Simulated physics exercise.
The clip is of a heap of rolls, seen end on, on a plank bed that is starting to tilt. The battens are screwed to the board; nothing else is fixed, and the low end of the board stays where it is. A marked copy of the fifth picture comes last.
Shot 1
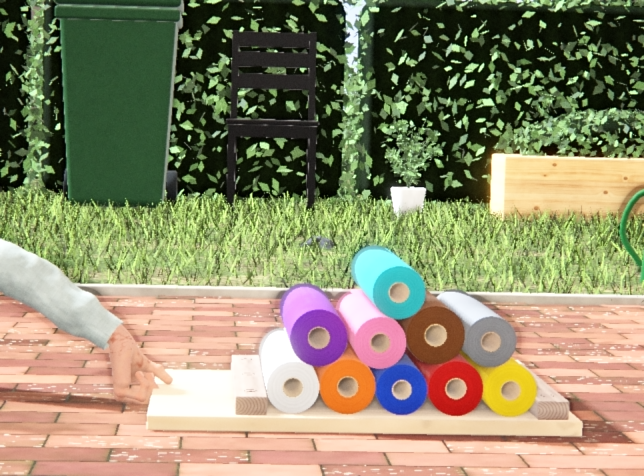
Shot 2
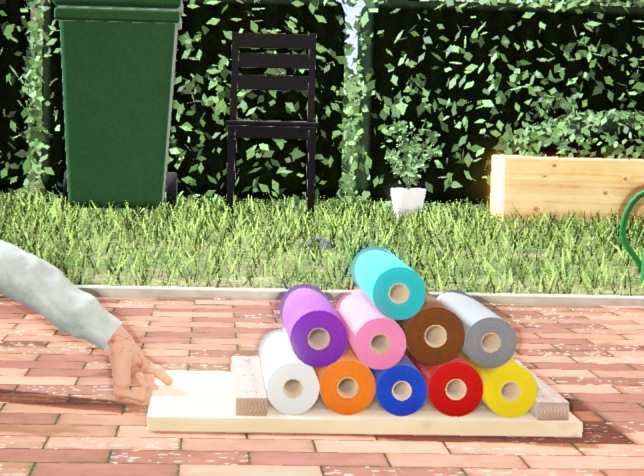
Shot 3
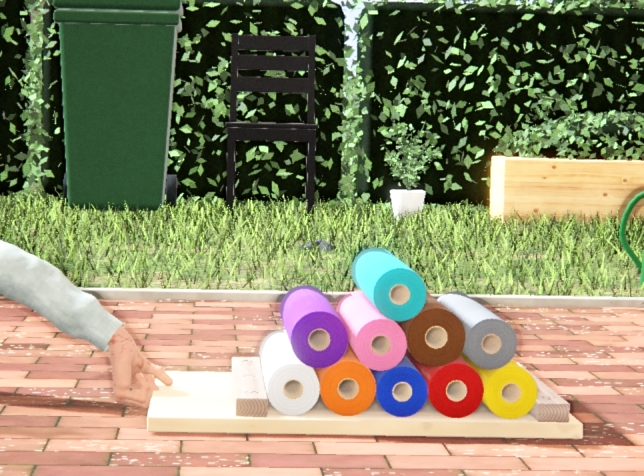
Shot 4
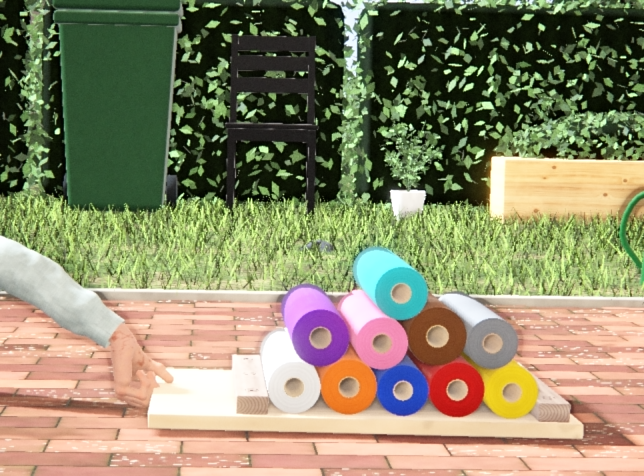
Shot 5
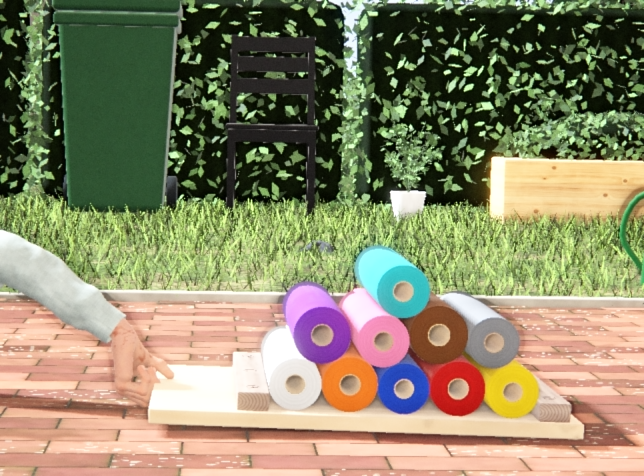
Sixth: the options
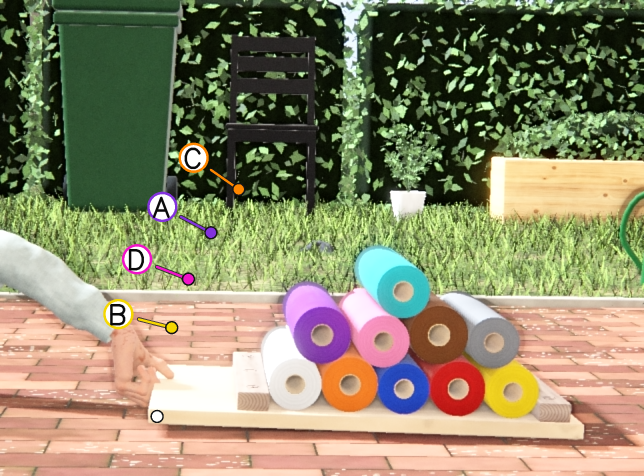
A forearm in a pale sleeve reaches in from the left, its hand at the end of a pale plank on red brick paving, seen level from the front with grass, a green bin and a black chair behind. Between wooden battens lie white, orange, blue, red and yellow rolls, with purple, pink, brown and grey above and turquoise on top. The hand tilts the board very slightly, left end up, the heap moving with it.
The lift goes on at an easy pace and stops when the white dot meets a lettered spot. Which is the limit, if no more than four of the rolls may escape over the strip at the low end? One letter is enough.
The answer is mark A.
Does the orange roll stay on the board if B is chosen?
Yes.
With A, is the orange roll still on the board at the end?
Yes, with A.
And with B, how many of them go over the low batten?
It comes to none.
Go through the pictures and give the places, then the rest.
The first picture shows purple roll (319, 337); pink roll (380, 342); brown roll (435, 335).
The second picture shows brown roll (435, 336); grey roll (491, 343).
The third picture shows board (355, 394); white roll (293, 389); blue roll (402, 392).
The fourth picture shows board (355, 392); white roll (294, 387); orange roll (349, 387).
The fifth picture shows board (356, 391); white roll (295, 384); orange roll (350, 385).
On the marked copy, A at (211, 233); B at (172, 328); C at (239, 189); D at (188, 279); the white dot at (157, 417).
With A. Early on, board at 18°.
Further on, board at 27°.
At the end, board at 27°, four over the low batten (pink, brown, grey, turquoise).
As for the rest, B none over the low batten; C five over the low batten; D none over the low batten.
